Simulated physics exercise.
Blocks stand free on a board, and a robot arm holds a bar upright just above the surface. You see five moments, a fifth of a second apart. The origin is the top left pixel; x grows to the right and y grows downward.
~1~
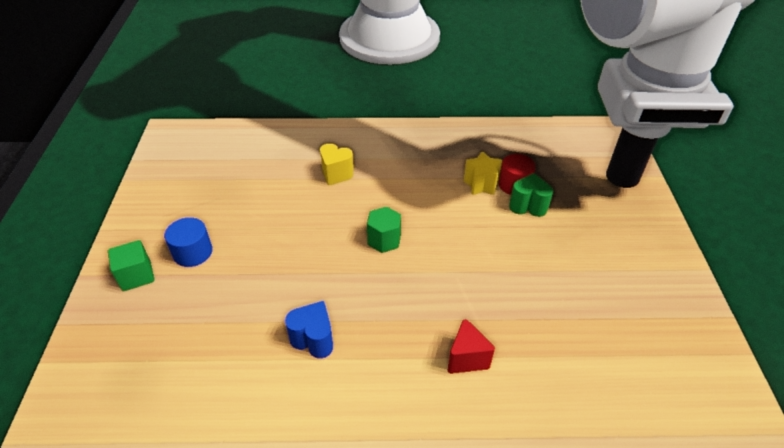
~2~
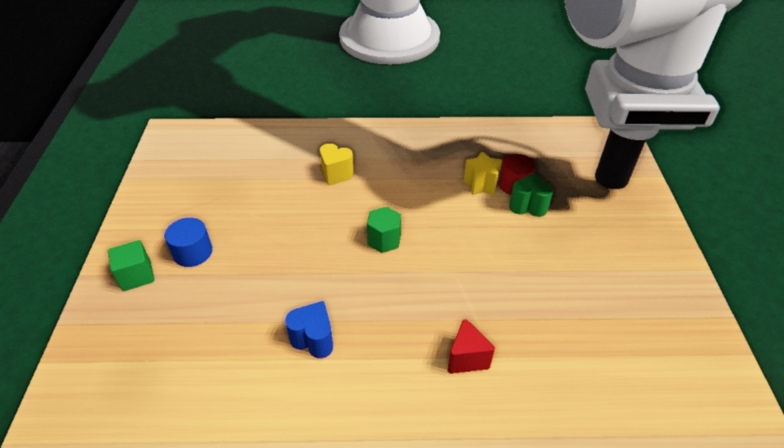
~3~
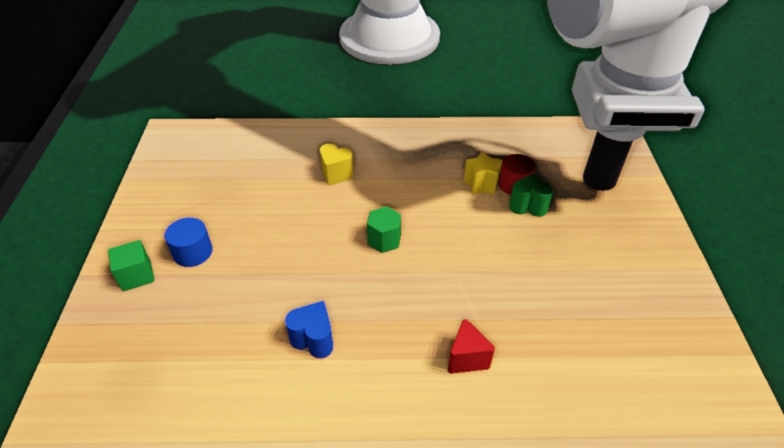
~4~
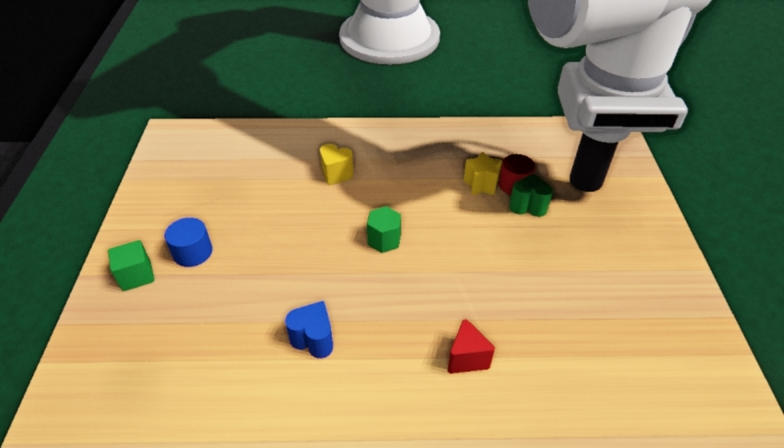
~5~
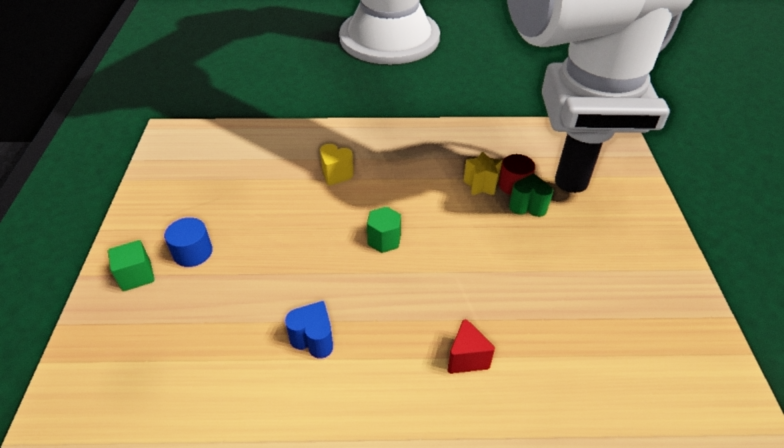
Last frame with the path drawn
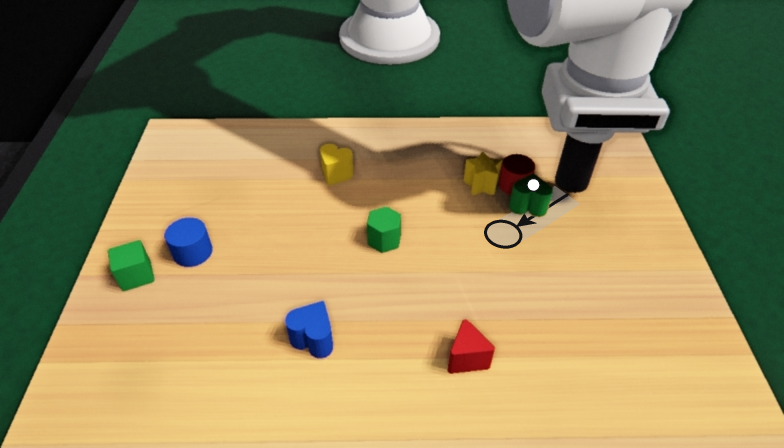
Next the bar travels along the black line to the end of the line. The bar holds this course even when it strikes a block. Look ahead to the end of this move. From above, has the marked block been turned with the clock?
I expect so.
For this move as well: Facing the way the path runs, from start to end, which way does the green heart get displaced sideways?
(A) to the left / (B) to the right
That would be B.
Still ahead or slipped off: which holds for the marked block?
The marked block is left behind or beside.
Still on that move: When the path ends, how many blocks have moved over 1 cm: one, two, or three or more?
Only one of them.
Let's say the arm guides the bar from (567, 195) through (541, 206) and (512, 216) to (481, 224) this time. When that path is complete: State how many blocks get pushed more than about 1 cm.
Displaced: One.
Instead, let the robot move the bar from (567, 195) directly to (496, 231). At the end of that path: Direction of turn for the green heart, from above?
Viewed from the top, it goes clockwise.
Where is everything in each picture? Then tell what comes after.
In the first picture, bar tip at (622, 177); block tops, red disc at (519, 163); green heart at (534, 185).
In the second picture, bar at (611, 179); blocks unchanged.
In the third picture, bar at (599, 180); blocks unchanged.
In the fourth picture, bar at (586, 181); blocks unchanged.
In the fifth picture, bar at (571, 182); red disc at (519, 163); green heart at (534, 185).
Path on the board, from (567, 195) directly to (503, 234); the dot is on the green heart.
What follows on the original path. One third of the way, bar at (551, 195); green heart at (522, 188), turned 25° clockwise.
Two thirds of the way, bar at (529, 208); green heart at (499, 192), turned 65° clockwise.
At the end, bar at (506, 221); red disc in place; green heart at (489, 192), turned 90° clockwise.
